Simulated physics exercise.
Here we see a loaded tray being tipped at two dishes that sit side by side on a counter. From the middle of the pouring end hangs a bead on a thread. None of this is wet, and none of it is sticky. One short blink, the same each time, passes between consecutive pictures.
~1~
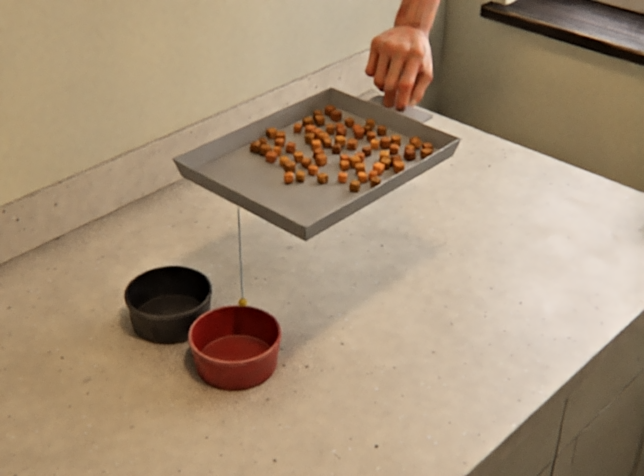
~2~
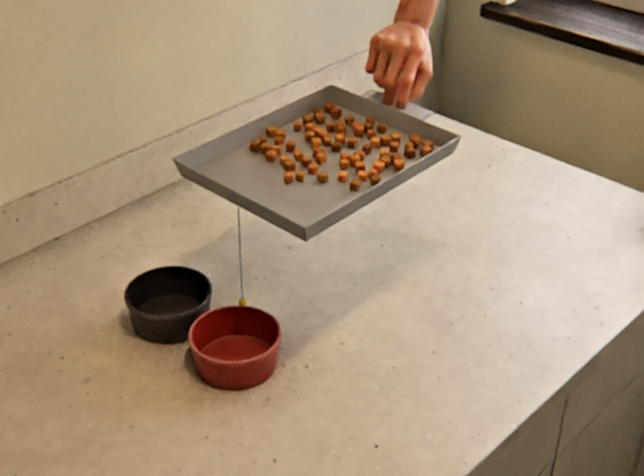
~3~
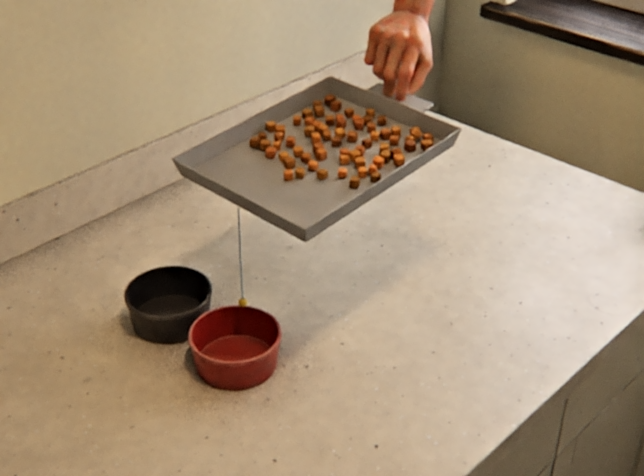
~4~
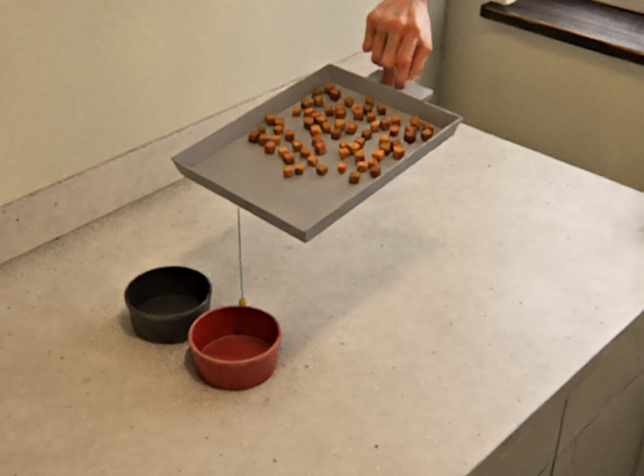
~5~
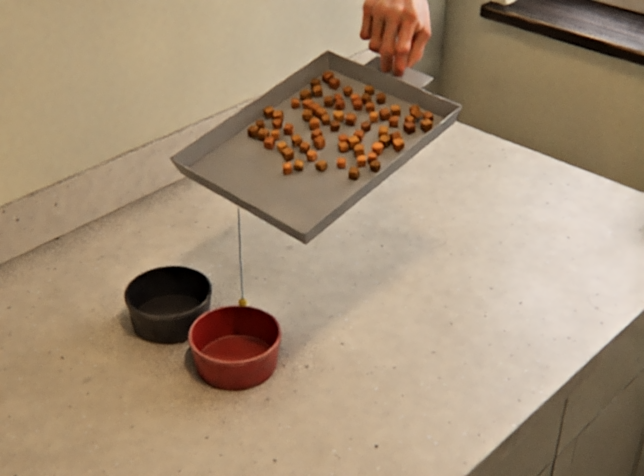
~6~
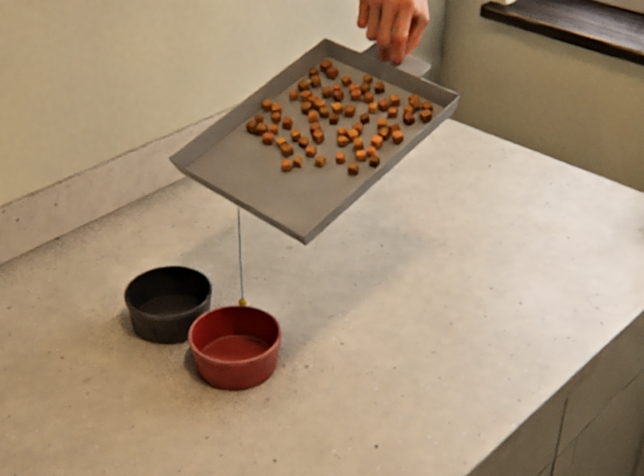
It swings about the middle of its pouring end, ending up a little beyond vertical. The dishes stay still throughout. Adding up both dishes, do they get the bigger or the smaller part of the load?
They get the smaller part.
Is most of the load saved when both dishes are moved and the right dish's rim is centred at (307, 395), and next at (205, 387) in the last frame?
First try: Higher than half; second try: Lower than half.
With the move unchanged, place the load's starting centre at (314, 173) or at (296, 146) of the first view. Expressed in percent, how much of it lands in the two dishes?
Shares: 40 % for the first, 40 % for the second.
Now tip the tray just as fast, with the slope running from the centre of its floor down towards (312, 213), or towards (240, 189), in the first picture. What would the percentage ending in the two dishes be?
The first comes to 0 %, while the second comes to 80 %.
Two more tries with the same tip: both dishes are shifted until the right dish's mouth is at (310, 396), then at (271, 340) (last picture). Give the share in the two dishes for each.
Around 60 % followed by around 50 %.
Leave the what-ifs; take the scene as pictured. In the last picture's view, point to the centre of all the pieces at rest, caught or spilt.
Near (244, 381).
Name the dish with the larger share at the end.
It's the one placed right that wins here.
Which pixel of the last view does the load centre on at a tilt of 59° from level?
At about (265, 205).
Soon after the last picture, tray tipped steeply; nearly all on the tray; a small part in the air.
A little later, tray tipped right over; about two thirds on the tray; a small part in the right dish; about a quarter outside both; a stray few in the air.
Later still, tray tipped past a quarter turn; about a third in the right dish; about two thirds outside both.
At rest, tray tipped past a quarter turn; about a third in the right dish; none in the left dish; about two thirds outside both.
